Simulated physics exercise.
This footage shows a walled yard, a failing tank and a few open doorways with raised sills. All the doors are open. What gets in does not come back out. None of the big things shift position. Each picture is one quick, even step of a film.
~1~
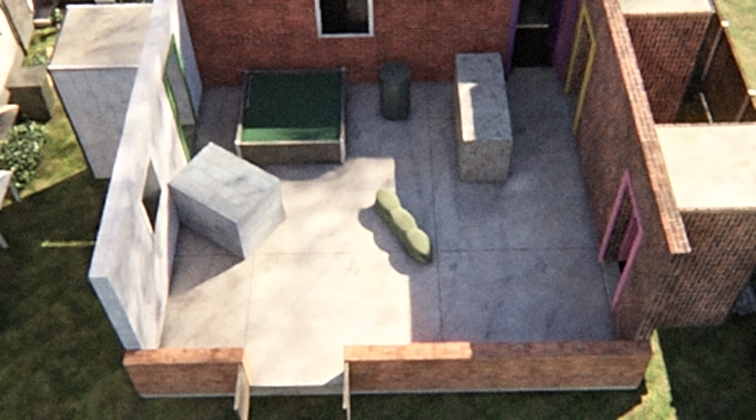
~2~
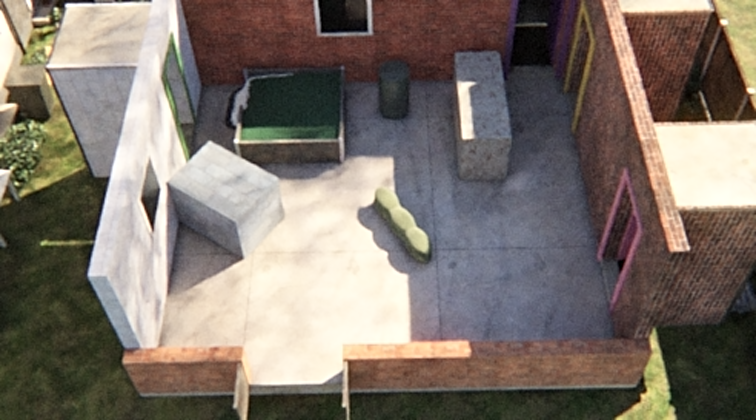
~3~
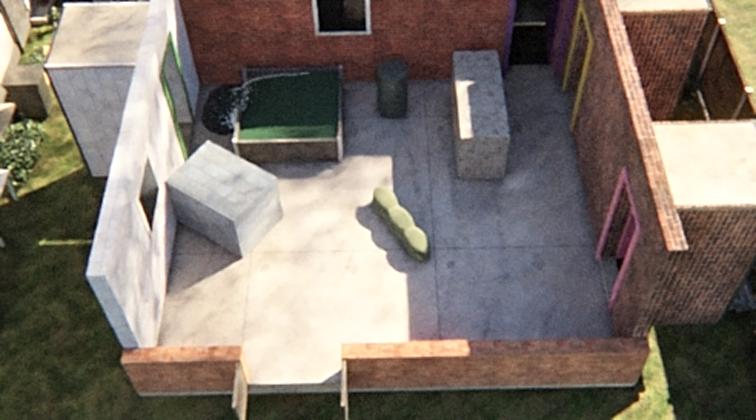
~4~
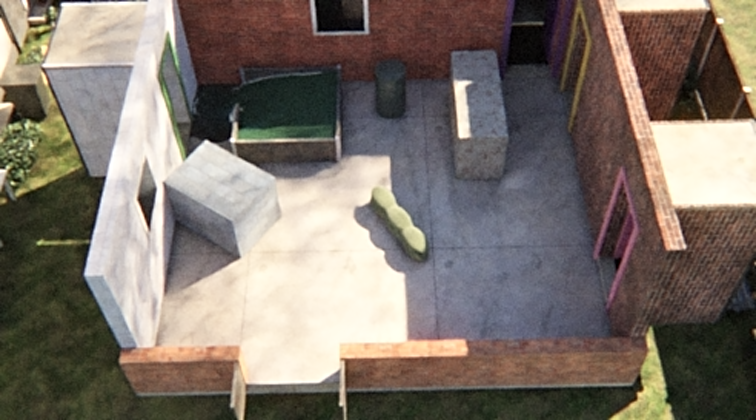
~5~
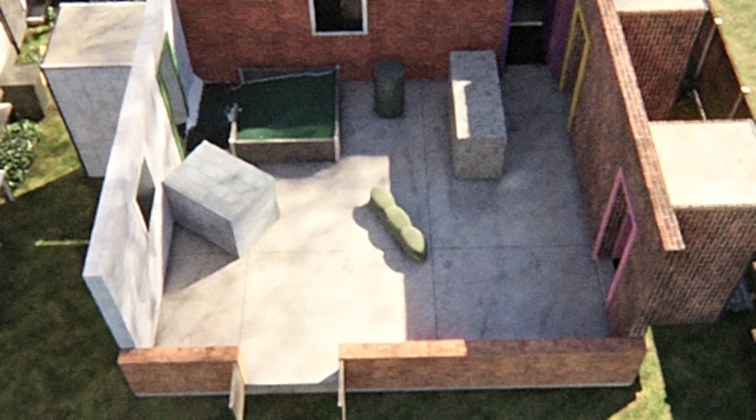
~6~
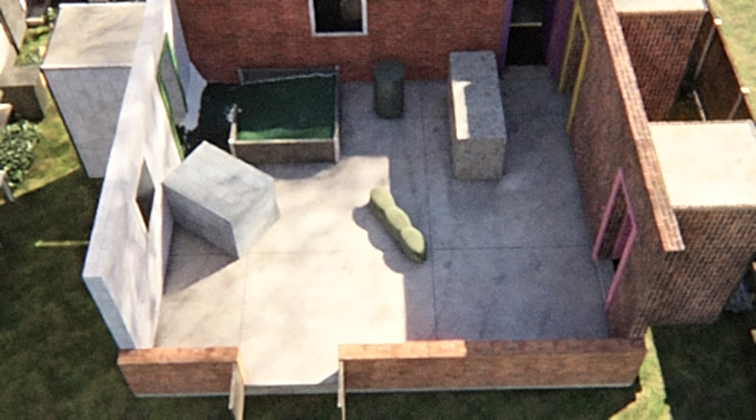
Dark green water poured from the left side of the tank at the back of the walled yard, then spread across the narrow strip of floor toward the green-framed doorway, behind the big pale block.
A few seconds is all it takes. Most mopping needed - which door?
Green door.
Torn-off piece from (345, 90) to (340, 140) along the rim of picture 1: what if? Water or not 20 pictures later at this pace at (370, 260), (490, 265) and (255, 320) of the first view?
The first spot is left untouched, the second is soaked through and the third is left untouched.
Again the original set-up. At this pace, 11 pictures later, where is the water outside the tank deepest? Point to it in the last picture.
About (175, 218).
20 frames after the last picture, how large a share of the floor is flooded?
My guess is around 20 in a hundred.
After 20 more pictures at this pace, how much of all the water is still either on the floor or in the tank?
96 percent or thereabouts.
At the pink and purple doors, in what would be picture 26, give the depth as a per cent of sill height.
I'd say around 0 and 10 in a hundred.
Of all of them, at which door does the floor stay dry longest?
It's the pink-painted one.
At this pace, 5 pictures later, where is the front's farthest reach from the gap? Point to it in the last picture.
The wet point farthest out is around (177, 210).
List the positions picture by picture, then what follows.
Still water in the water tank at (293, 108), in the first picture.
The front is at (238, 92), out from the gap at (248, 102), in the second picture.
Water pours out at (246, 103) and has run to (207, 122), in the third picture.
Water pours out at (244, 103) and has run to (191, 131), in the fourth picture.
The front is at a hidden place, out from the gap at (243, 103), in the fifth picture.
Water pours out at (243, 104) and has run to a hidden place, in the sixth picture.
A moment on, water covers 5 % of the floor; purple door not reached, yellow door not reached, pink door not reached, green door a trickle in.
Next, water covers 10 % of the floor; purple door not reached, yellow door not reached, pink door not reached, green door some in.
Then, water covers 20 % of the floor; purple door wet at the sill, nothing in, yellow door not reached, pink door not reached, green door a lot in.
Later, water covers 35 % of the floor; purple door wet at the sill, nothing in, yellow door wet at the sill, nothing in, pink door not reached, green door a lot in.
In the end, water covers 65 % of the floor; purple door wet at the sill, nothing in, yellow door wet at the sill, nothing in, pink door wet at the sill, nothing in, green door a lot in; the green door has let in the most.
